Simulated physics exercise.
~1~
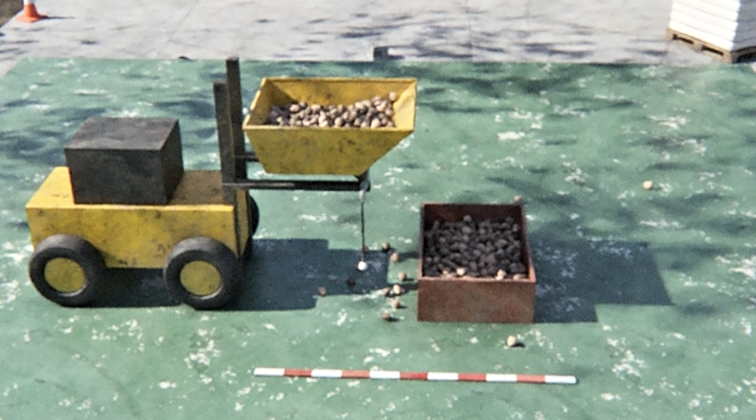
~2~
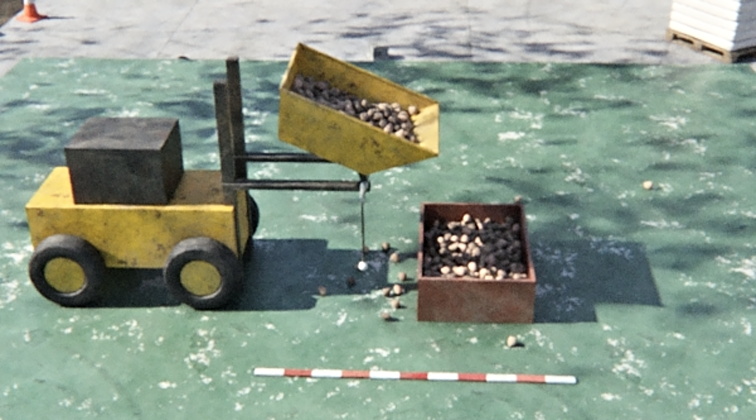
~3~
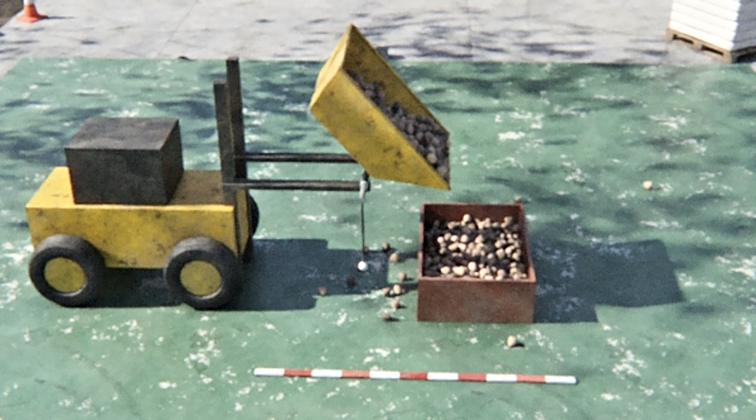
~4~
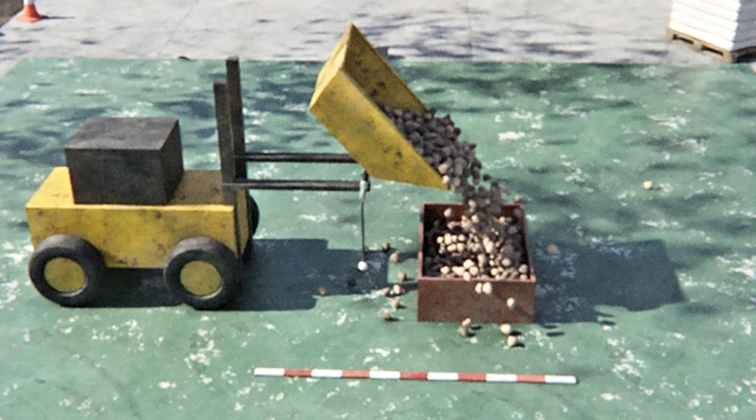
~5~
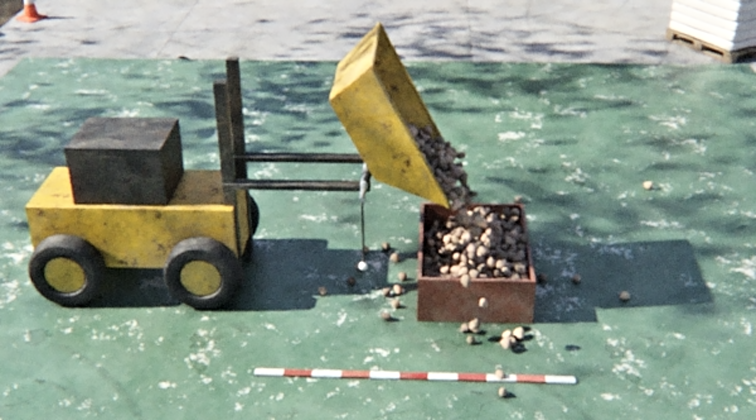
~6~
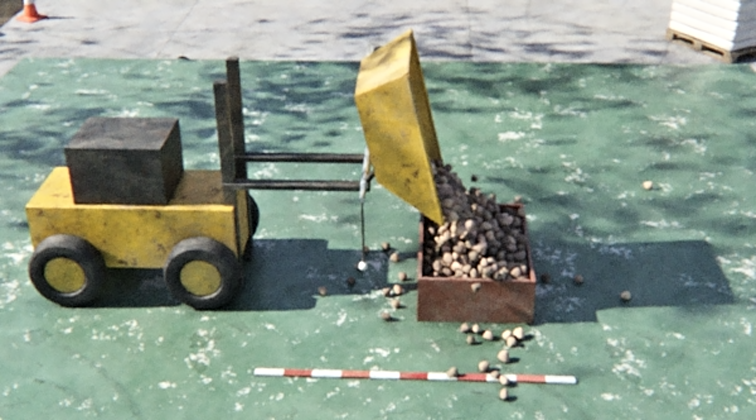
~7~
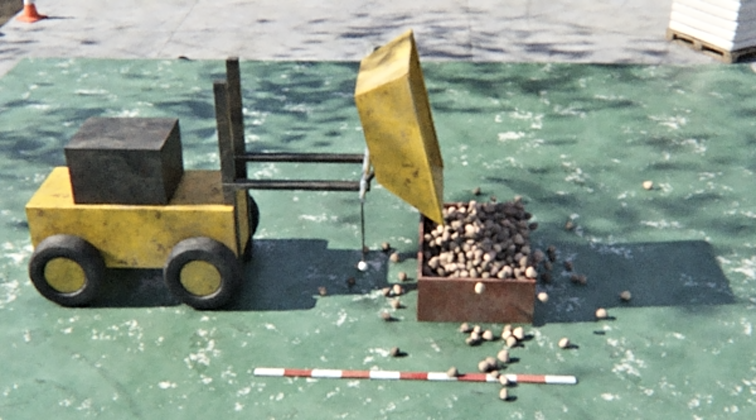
On a sunlit green floor, a yellow and black toy-like loader tips its stone-filled yellow skip rightward in two stages, pouring the stones into a partly filled reddish bin until the skip hangs steep and empty, the bin heaped and some stones scattered around it.
